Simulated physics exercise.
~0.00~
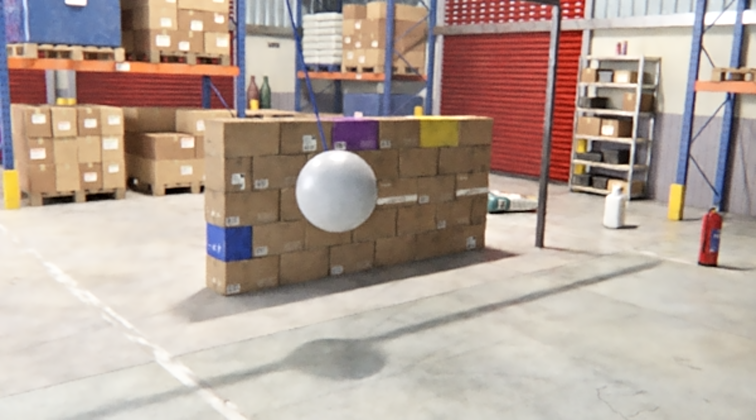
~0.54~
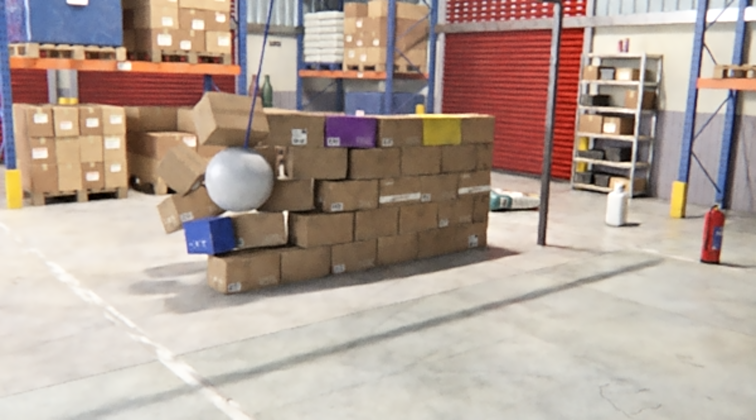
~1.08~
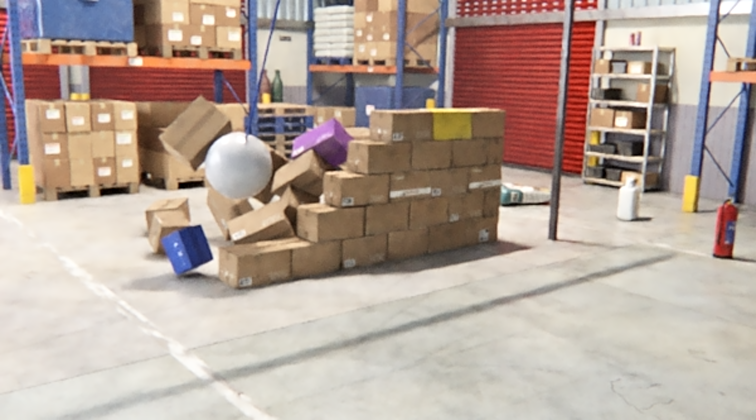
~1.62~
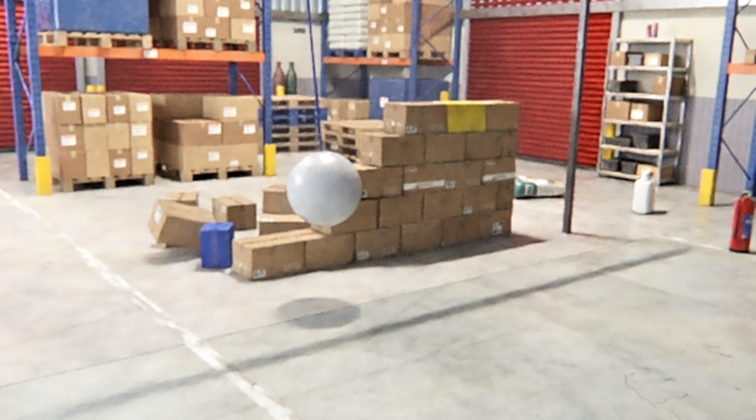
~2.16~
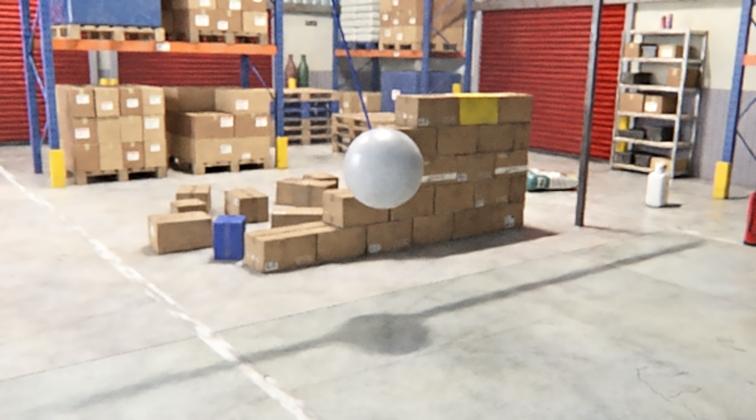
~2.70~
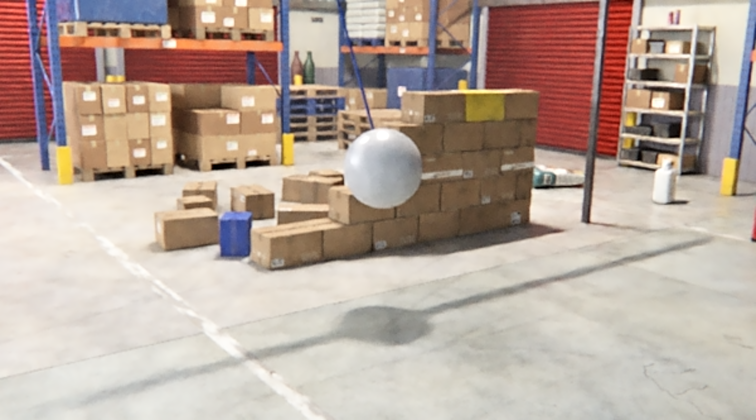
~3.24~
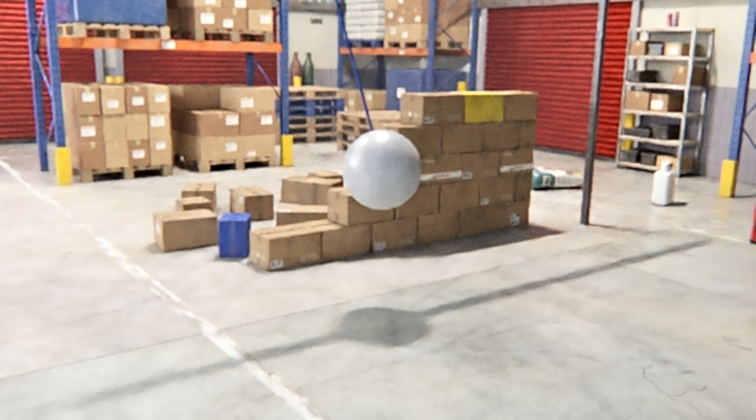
Large pale ball swinging into a warehouse wall of cartons, toppling its left end, blue carton included, while the yellow-marked side stands.
